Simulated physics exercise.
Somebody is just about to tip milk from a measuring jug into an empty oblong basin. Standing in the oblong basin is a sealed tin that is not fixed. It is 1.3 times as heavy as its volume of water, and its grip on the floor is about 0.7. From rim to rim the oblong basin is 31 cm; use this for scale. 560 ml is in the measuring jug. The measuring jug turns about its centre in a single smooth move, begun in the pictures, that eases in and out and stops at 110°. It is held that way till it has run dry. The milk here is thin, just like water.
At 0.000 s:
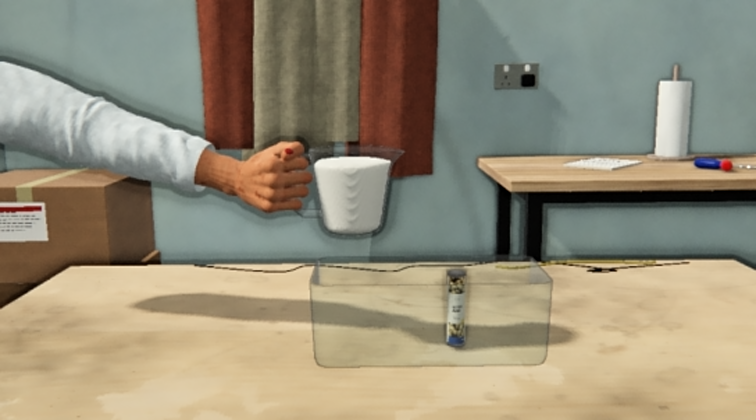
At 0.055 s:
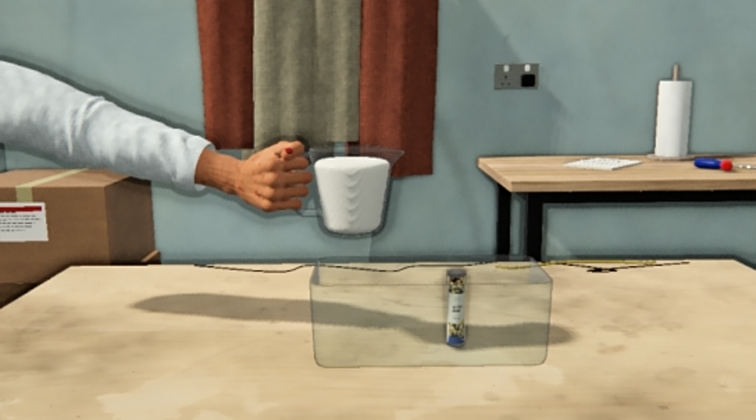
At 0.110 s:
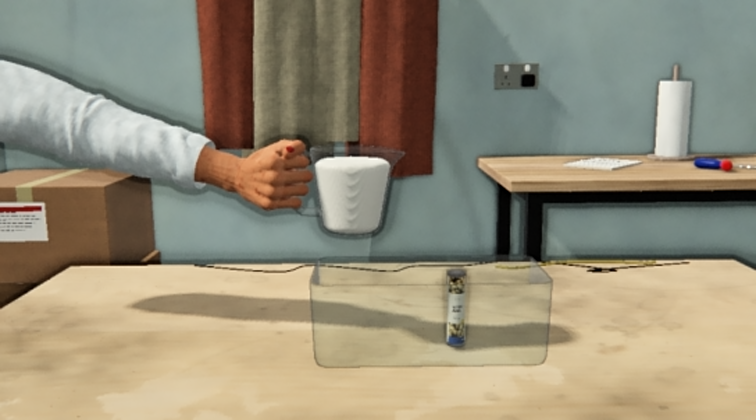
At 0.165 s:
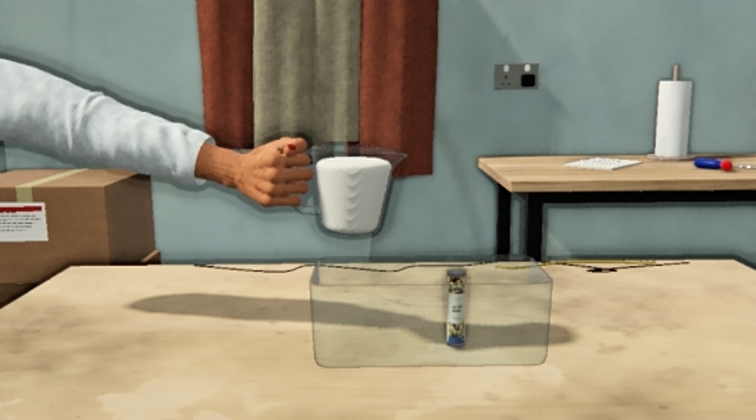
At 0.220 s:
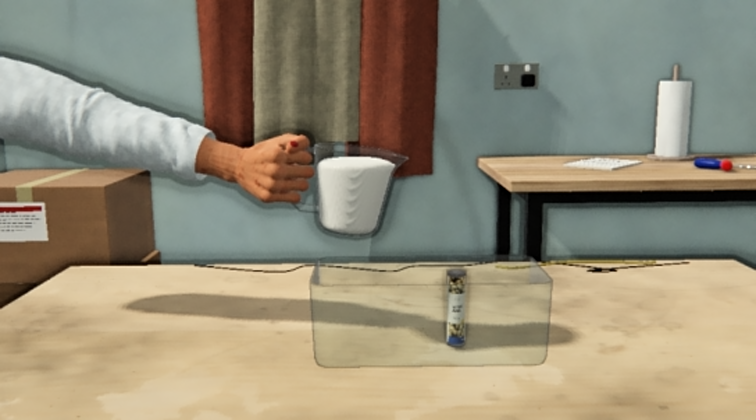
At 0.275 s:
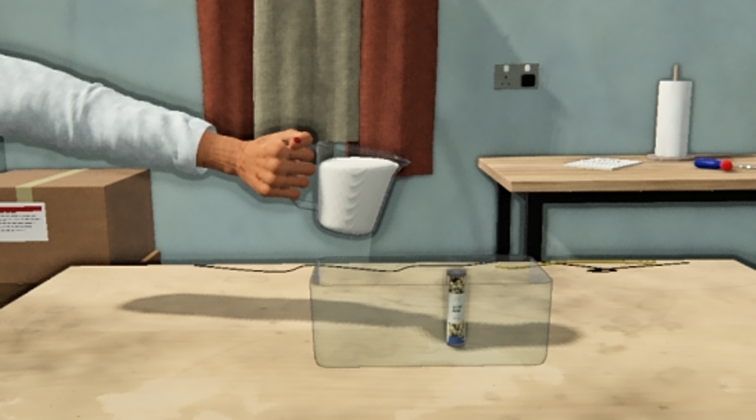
We see a hand at the left holding a clear measuring jug of white liquid above a transparent oblong basin with a small tin inside; the jug stays upright at first, then tilts slightly to the right.
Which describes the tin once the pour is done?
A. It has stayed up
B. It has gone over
(B) It has gone over.
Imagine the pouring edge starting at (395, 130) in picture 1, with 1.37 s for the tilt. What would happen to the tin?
After that, the tin overturns.
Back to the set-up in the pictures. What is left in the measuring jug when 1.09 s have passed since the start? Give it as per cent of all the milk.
14 in a hundred, give or take.
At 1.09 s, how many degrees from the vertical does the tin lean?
Roughly 55°.
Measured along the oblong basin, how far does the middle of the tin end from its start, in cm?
Roughly 6.0 cm.
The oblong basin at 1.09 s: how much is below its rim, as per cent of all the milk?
About 76 per cent.
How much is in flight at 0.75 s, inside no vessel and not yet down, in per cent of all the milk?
Close to 18 in a hundred.
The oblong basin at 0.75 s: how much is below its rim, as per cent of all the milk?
Close to 12 in a hundred.
After 0.75 s the tilt is 64° and 71 per cent is still to pour; the tin stands where it began.
After 1.09 s the tilt is 101° and 14 per cent is still to pour; the tin leans 53°.
After 1.46 s the tilt is 110° and 0 per cent is still to pour; the tin lies on its side.
After 1.85 s the tilt is 110° and 0 per cent is still to pour; the tin lies on its side.
In the end the tin lies on its side.
